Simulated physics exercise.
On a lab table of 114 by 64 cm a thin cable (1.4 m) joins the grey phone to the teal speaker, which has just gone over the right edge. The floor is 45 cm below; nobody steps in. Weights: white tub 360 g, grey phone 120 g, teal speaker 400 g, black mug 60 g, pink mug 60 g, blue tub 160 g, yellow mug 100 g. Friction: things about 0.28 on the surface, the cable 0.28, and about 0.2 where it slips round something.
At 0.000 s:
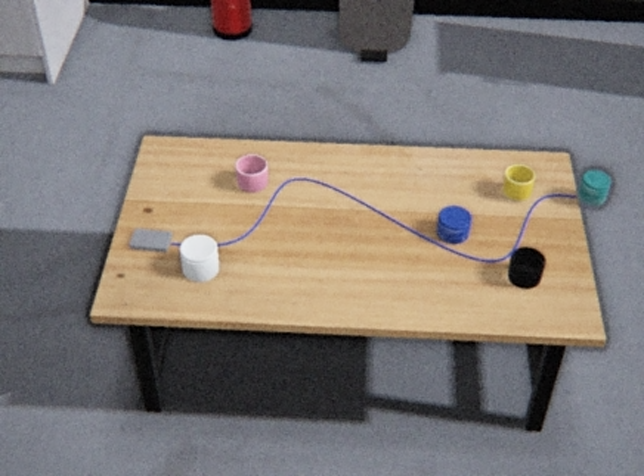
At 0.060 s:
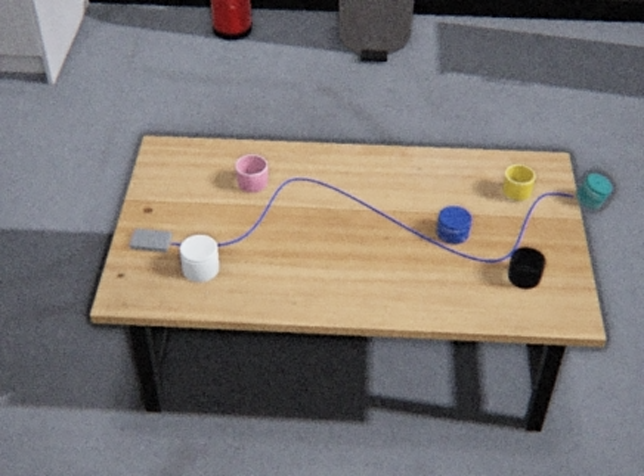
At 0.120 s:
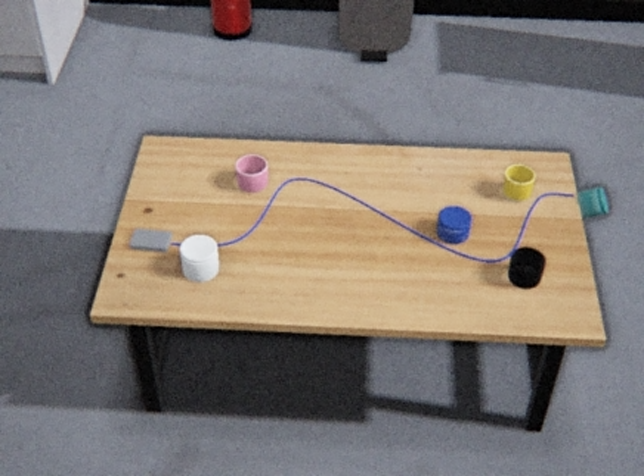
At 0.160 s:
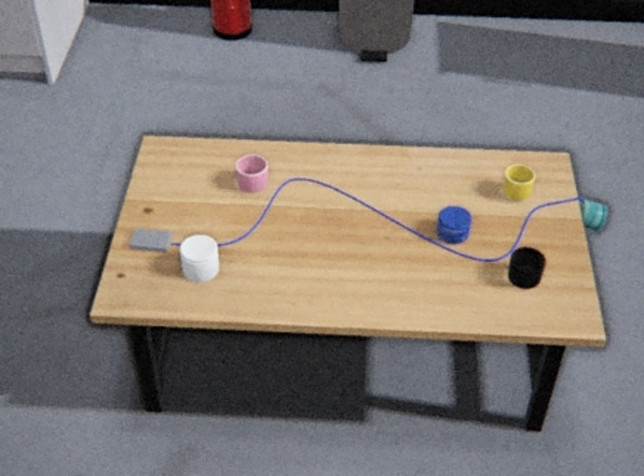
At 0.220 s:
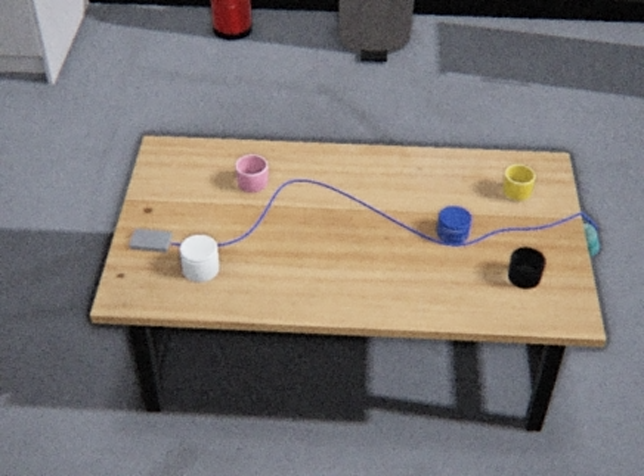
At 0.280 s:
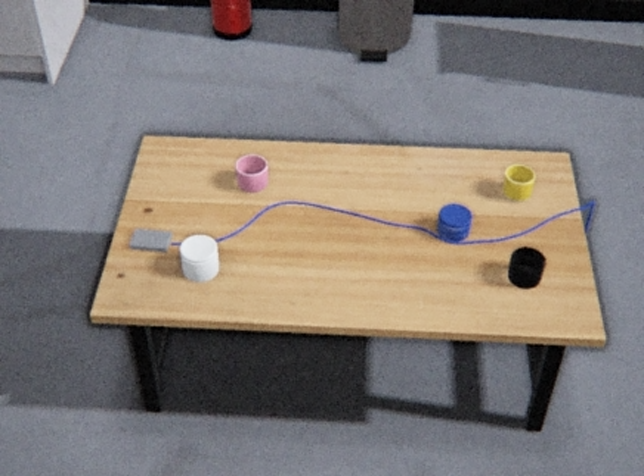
In this clip, a teal cylindrical object tips over the right edge of a wooden table and drops out of view behind it, pulling the attached blue cable straighter past the blue tub while the other tubs and mugs stay put.
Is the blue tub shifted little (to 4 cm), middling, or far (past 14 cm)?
Verdict: The blue tub stays in the low band.
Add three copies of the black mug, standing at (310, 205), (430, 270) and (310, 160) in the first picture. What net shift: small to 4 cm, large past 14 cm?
In that order: Large, small, small.
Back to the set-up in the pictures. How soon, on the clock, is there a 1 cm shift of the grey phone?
Grey phone 0.36 s.
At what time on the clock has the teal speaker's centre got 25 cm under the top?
That is: 0.28 s.
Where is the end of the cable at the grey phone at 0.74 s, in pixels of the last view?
Around (273, 250).
After 0.5 s, the cable's tail end at (238, 247); blue tub 1 cm off its start, grey phone 17 cm off its start, teal speaker over the edge.
After 0.7 s, the cable's tail end at (273, 250); blue tub 1 cm off its start, grey phone 26 cm off its start, teal speaker over the edge.
After 1.0 s, the cable's tail end at (273, 250); blue tub 1 cm off its start at (456, 213), grey phone 26 cm off its start at (259, 237), teal speaker over the edge.
After 1.2 s, the cable's tail end at (273, 250); blue tub 1 cm off its start, grey phone 26 cm off its start, teal speaker over the edge.
After 2.4 s, the cable's tail end at (273, 250); blue tub 1 cm off its start at (456, 213), grey phone 26 cm off its start at (259, 237), teal speaker over the edge.
